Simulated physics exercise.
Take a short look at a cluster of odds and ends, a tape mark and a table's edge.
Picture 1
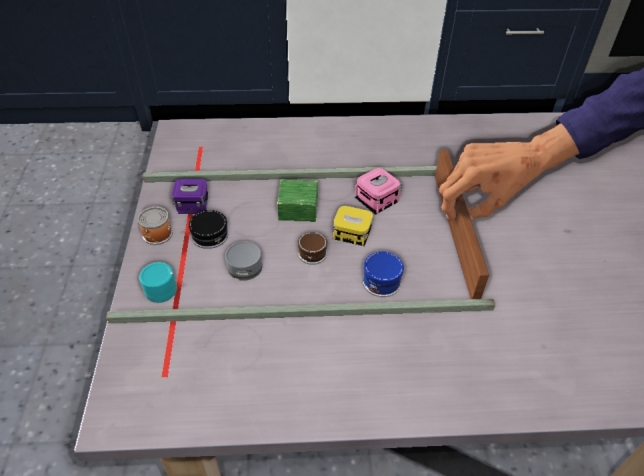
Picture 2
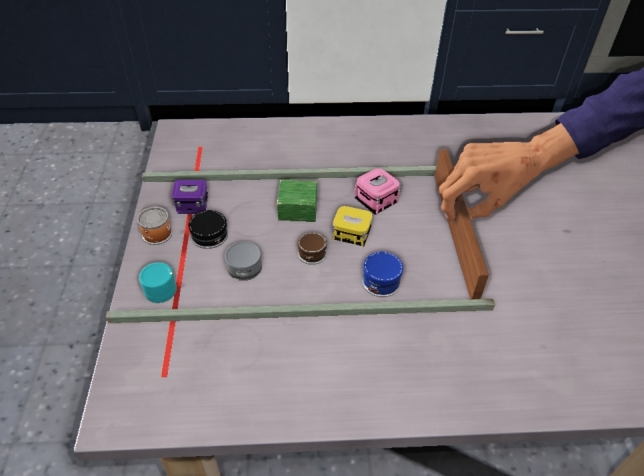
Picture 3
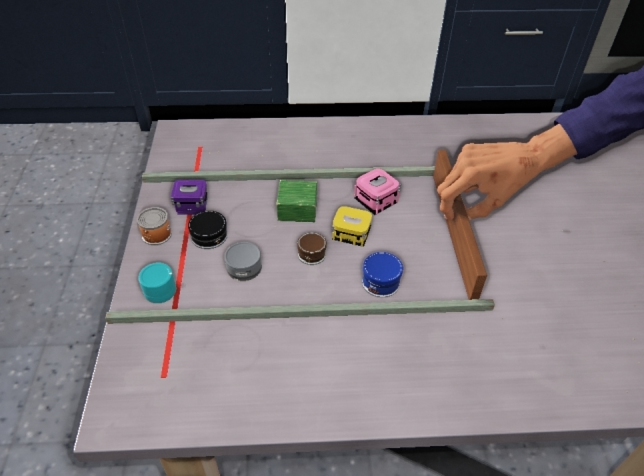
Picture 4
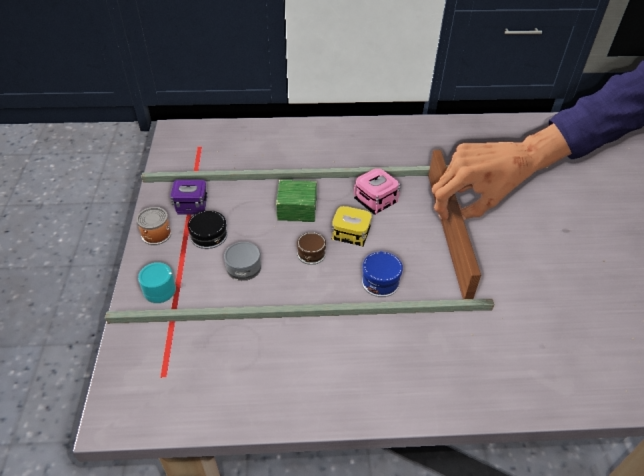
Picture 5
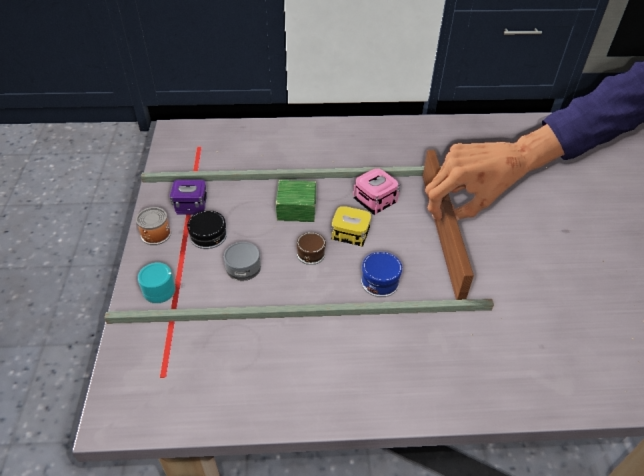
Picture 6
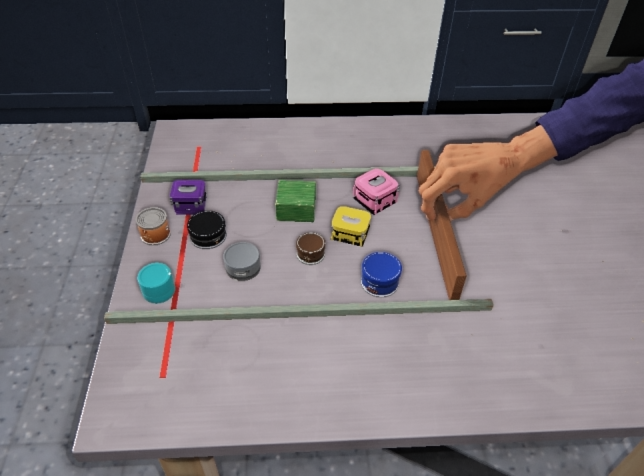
Hand sliding a wooden board slightly left between two green rails, while the colourful tins and cases near red tape stay still.
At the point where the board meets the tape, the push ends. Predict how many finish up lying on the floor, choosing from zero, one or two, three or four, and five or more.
My prediction is one or two.
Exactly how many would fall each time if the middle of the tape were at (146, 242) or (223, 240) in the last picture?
So that's 6 for the first and 0 for the second.
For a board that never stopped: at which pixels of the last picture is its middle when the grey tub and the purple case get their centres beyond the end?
Points: About (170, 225) and about (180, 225).
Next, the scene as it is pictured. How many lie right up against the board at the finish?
The number is 4.
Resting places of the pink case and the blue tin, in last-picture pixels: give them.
Going in order: First (175, 183), then (155, 284).
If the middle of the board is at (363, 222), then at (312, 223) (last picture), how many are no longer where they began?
First 3 and then 5.
Early on, none off yet; orange pot at rest near (154, 226); turquoise lid at rest near (157, 283); purple case at rest near (189, 197).
A while later, none off yet; orange pot travelled a little near (139, 226); turquoise lid moving near (151, 286); purple case travelled about its own width near (165, 190).
Finally, the number that fall off is one or two; lost, orange pot.
